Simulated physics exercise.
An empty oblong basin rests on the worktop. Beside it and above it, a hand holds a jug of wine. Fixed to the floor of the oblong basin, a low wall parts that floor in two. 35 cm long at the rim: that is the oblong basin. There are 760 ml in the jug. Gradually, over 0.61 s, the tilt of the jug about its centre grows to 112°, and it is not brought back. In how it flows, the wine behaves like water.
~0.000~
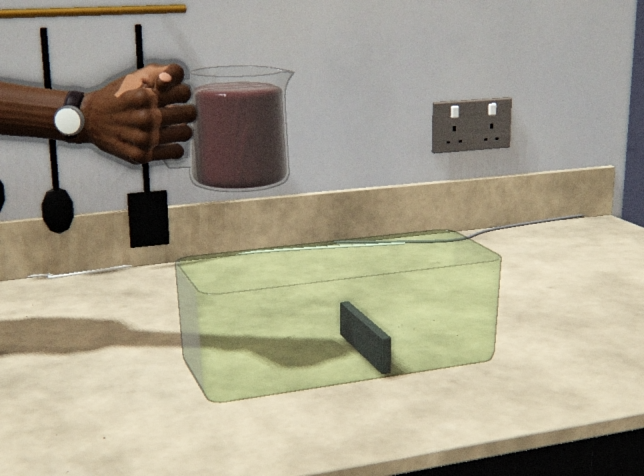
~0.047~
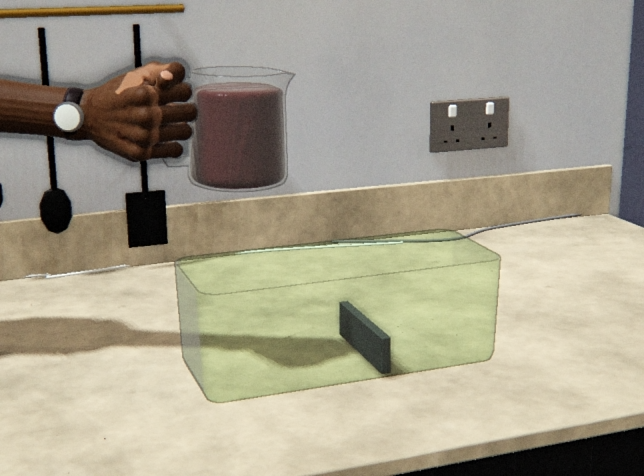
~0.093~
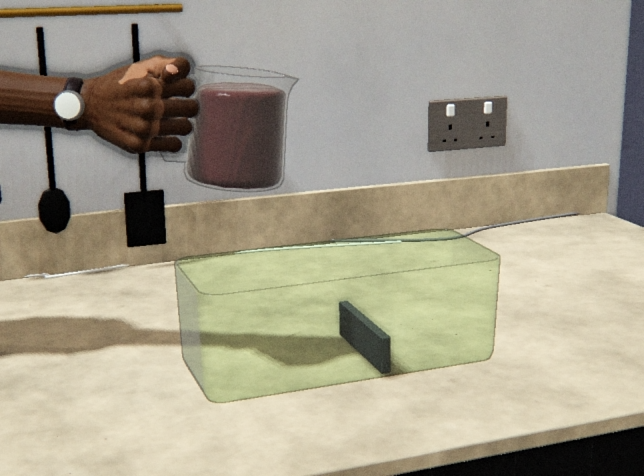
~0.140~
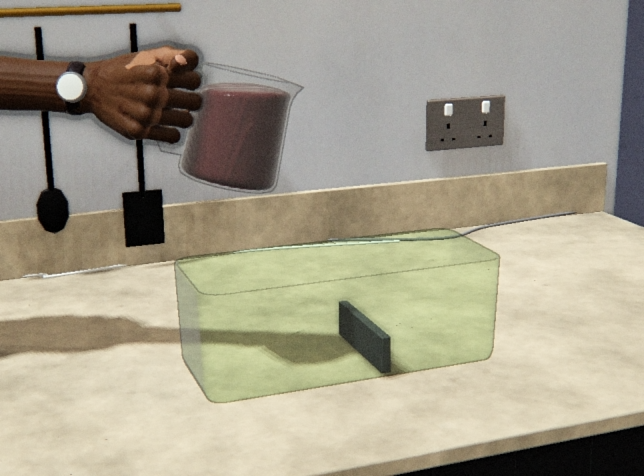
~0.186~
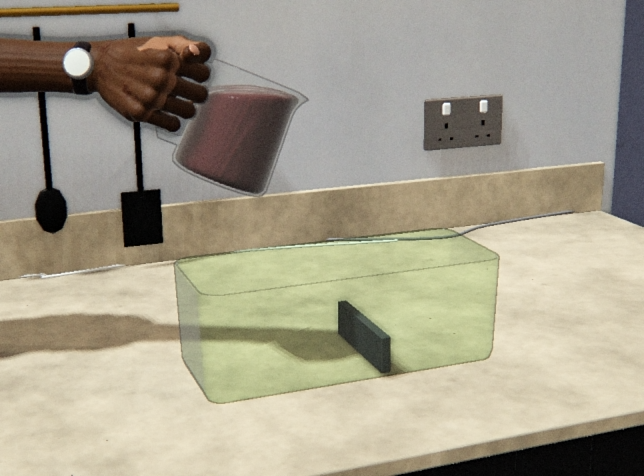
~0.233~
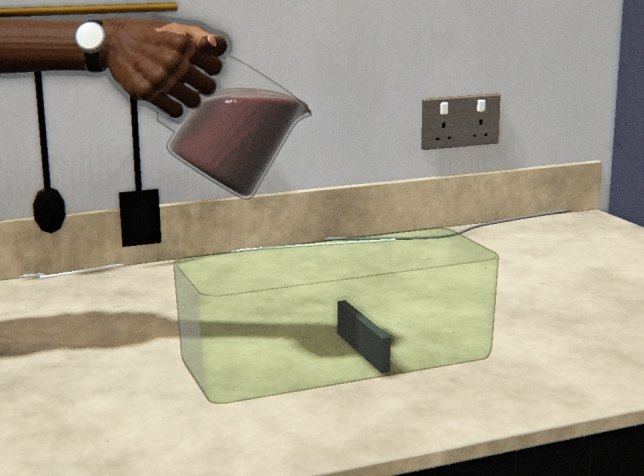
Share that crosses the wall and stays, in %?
35 %.
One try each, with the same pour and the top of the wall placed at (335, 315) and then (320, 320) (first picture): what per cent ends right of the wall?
Respectively close to 85 and 95 %.
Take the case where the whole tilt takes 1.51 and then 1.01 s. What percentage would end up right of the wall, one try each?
In order, 60 and 50 per cent.
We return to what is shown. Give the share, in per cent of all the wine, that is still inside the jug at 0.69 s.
14 in a hundred, give or take.
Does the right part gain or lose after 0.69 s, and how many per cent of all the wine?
Looks like it went upward, around 6 per cent.
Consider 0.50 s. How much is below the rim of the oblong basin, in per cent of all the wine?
Near 14 in a hundred.
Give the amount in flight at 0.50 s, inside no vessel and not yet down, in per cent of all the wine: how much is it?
Estimate: About 30 % of all of it.
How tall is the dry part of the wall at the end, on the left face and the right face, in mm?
About 26 mm left, about 30 mm right.
Then, 0.50 s in, the tilt is 103° and 56 per cent is still to pour, 4 is left of the wall and 10 right of it.
Then, 0.69 s in, the tilt is 112° and 13 per cent is still to pour, 40 is left of the wall and 29 right of it.
Then, 0.89 s in, the tilt is 112° and 2 per cent is still to pour, 58 is left of the wall and 35 right of it.
Then, 1.11 s in, the tilt is 112° and 0 per cent is still to pour, 63 is left of the wall and 35 right of it.
Finally, 63 per cent lies left of the wall, 35 right of it and 2 outside.
